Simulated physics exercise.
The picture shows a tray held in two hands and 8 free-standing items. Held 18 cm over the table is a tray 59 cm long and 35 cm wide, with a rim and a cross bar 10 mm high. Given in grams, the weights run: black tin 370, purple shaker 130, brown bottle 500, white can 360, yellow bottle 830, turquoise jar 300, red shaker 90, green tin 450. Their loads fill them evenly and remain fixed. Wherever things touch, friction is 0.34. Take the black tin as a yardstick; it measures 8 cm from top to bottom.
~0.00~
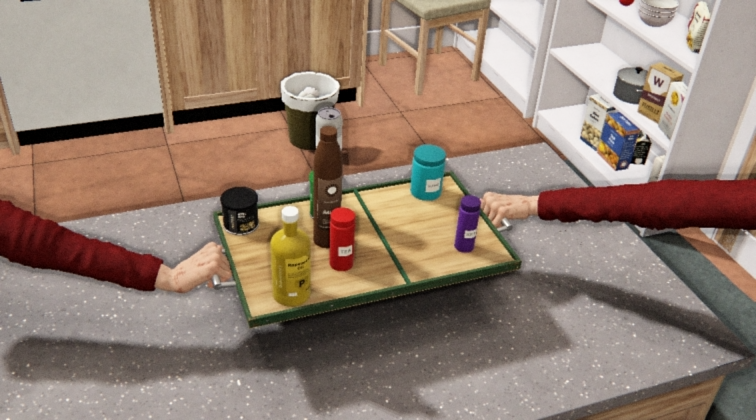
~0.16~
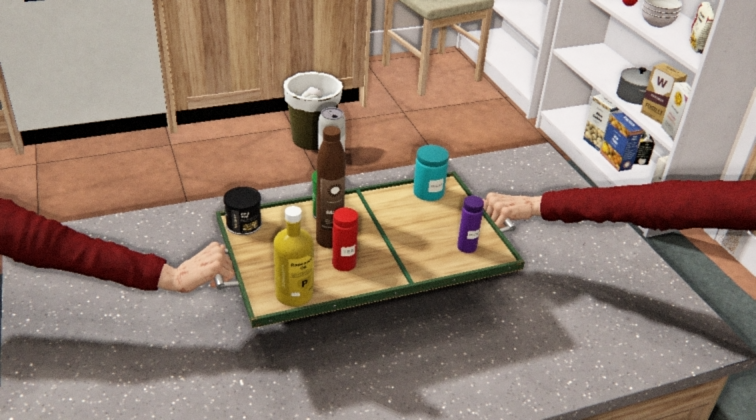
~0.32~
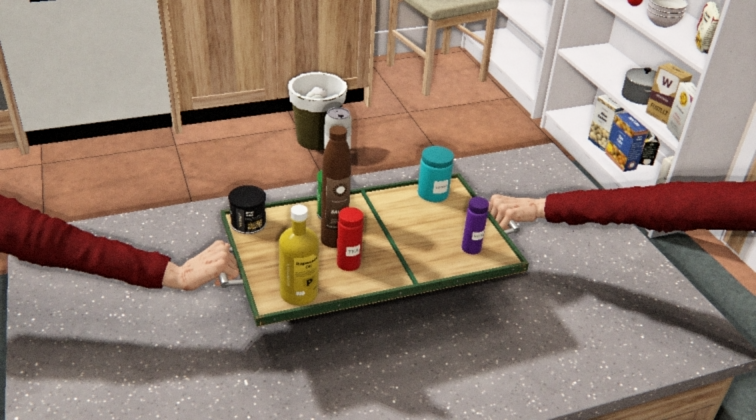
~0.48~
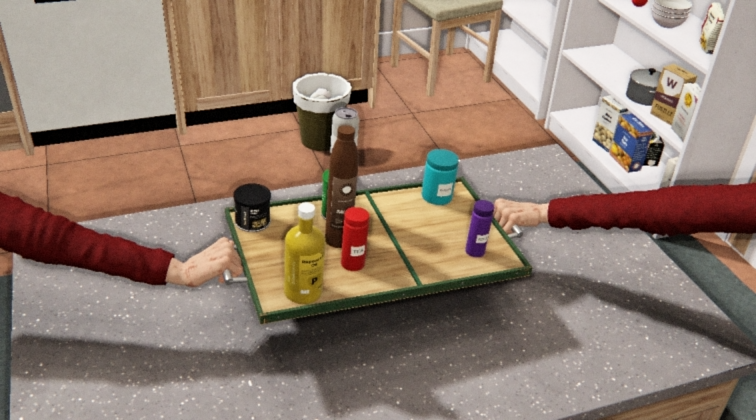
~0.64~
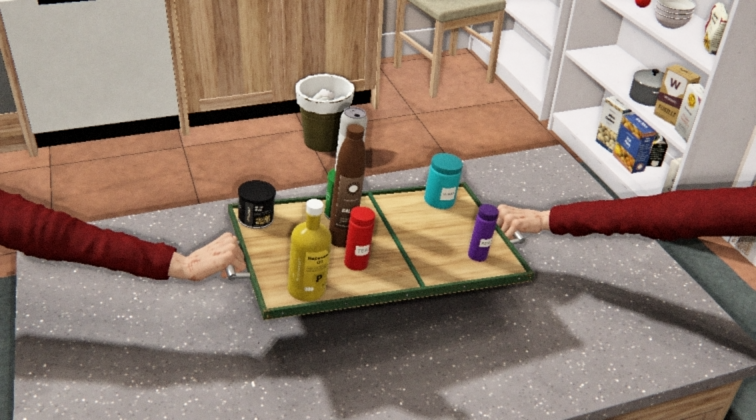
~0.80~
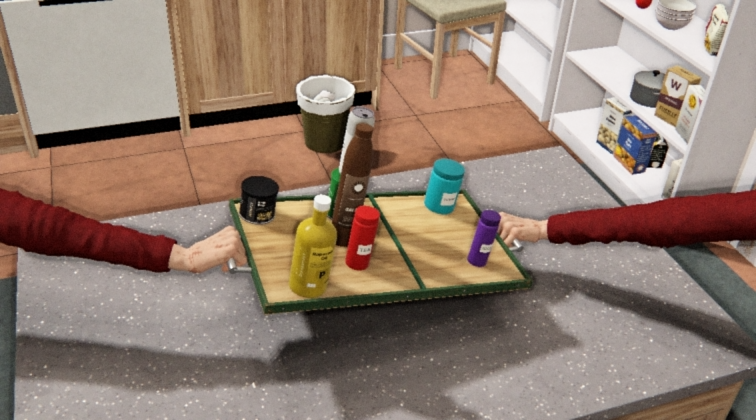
Two hands hold a wooden tray of bottles, jars and shakers nearly level above a gray countertop, then gradually tilt it slightly, right edge down, as the tall brown bottle and the yellow bottle lean with it.
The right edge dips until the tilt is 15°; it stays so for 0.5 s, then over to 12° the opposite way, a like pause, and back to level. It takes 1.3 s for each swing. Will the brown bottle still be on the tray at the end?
It finishes on the tray.
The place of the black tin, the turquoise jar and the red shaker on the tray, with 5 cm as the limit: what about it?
Black tin: Remains in place; turquoise jar: Remains in place; red shaker: Remains in place.
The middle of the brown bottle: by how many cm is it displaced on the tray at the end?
Roughly 29 centimetres.
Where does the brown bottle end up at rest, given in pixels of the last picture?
Around (454, 212).
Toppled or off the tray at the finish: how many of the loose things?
I make it 1.
After 1.60 s, tray at 15°, right edge down; brown bottle 43° off its base near (402, 192).
After 1.90 s, tray at 15°, right edge down; brown bottle on its side near (443, 227).
After 3.00 s, tray at 11°, left edge down; brown bottle on its side near (451, 200).
In the end (5.4 s), toppled on the tray, brown bottle; the other 7 under 5 cm from the start. In the last view, brown bottle near (454, 212).
